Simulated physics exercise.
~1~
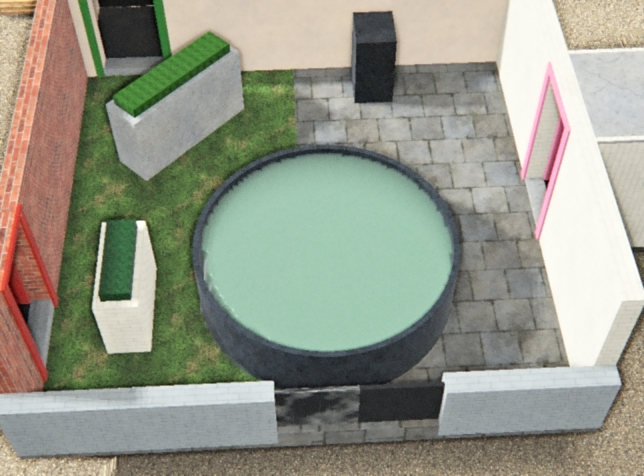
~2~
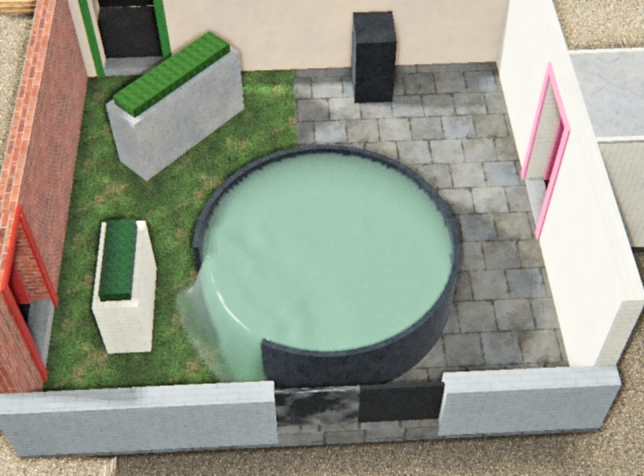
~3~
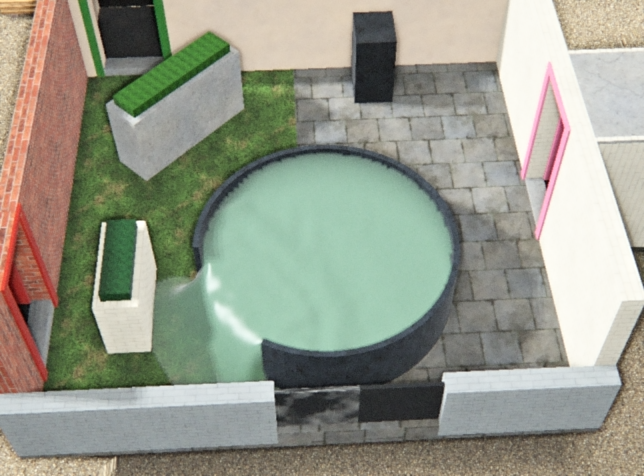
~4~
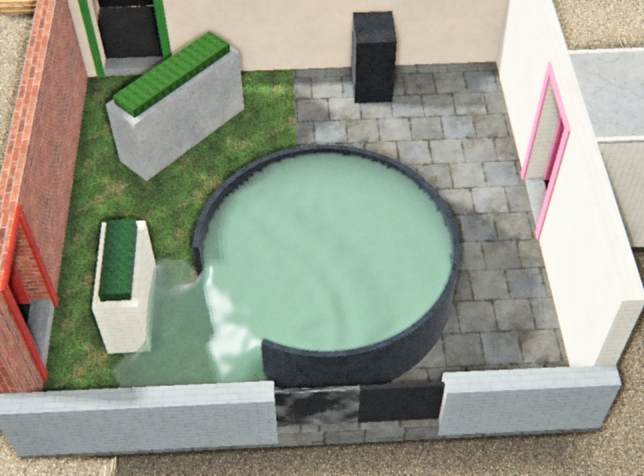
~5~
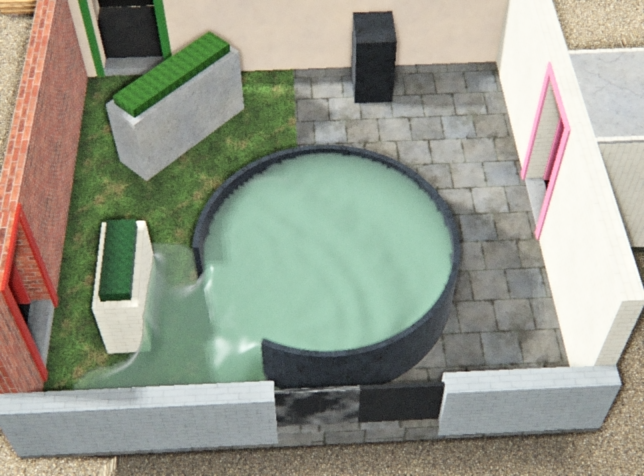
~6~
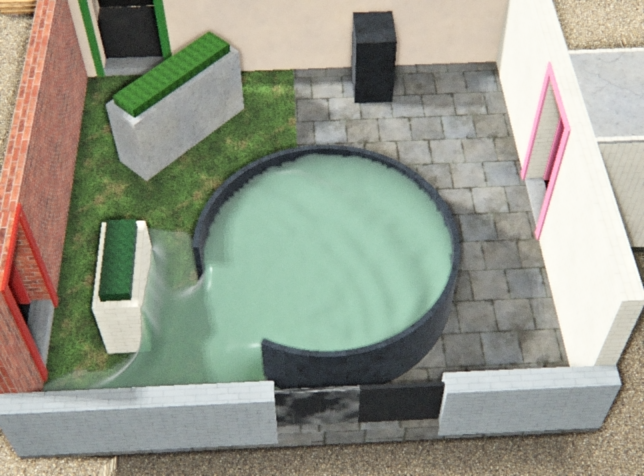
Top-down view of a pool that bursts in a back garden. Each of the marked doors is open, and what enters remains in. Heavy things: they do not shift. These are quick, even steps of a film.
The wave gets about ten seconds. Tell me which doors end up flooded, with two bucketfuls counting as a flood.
The green door will receive over two buckets, the pink door will receive over two buckets, the red door will receive over two buckets.
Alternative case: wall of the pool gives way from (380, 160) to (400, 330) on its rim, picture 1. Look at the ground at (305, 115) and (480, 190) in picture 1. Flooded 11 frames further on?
Point one not reached; point two reached.
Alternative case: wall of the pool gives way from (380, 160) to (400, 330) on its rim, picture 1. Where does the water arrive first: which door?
The one in pink.
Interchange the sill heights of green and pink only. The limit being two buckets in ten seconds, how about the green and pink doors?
After the swap, the green door overshoots and the pink door falls short.
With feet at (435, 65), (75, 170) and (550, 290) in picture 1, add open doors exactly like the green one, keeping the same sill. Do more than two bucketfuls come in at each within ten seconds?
Stays within it; exceeds it; stays within it.
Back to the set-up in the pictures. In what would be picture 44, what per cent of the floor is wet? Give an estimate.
It should be close to 100 %.
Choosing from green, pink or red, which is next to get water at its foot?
My pick is the door marked red.
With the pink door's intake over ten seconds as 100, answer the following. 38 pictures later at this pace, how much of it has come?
About 0 %.
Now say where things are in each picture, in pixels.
The round pool at (326, 246) is whole and still, in the first picture.
Water pours out at (219, 328) and has run to a hidden place, in the second picture.
Water pours out at (220, 329) and has run to (156, 291), in the third picture.
The front is at (158, 267), out from the gap at (220, 331), in the fourth picture.
The front is at a hidden place, out from the gap at (220, 331), in the fifth picture.
Water pours out at (220, 331) and has run to a hidden place, in the sixth picture.
A moment on, water covers 25 % of the floor; the green door not reached, the pink door not reached, the red door wet at the sill, nothing in.
Next, water covers 40 % of the floor; the green door not reached, the pink door not reached, the red door over two buckets in.
Then, water covers 65 % of the floor; the green door under two buckets in, the pink door not reached, the red door far over two buckets in.
Later, water covers 100 % of the floor; the green door far over two buckets in, the pink door wet at the sill, nothing in, the red door far over two buckets in.
In the end, water covers 100 % of the floor; the green door far over two buckets in, the pink door far over two buckets in, the red door far over two buckets in.
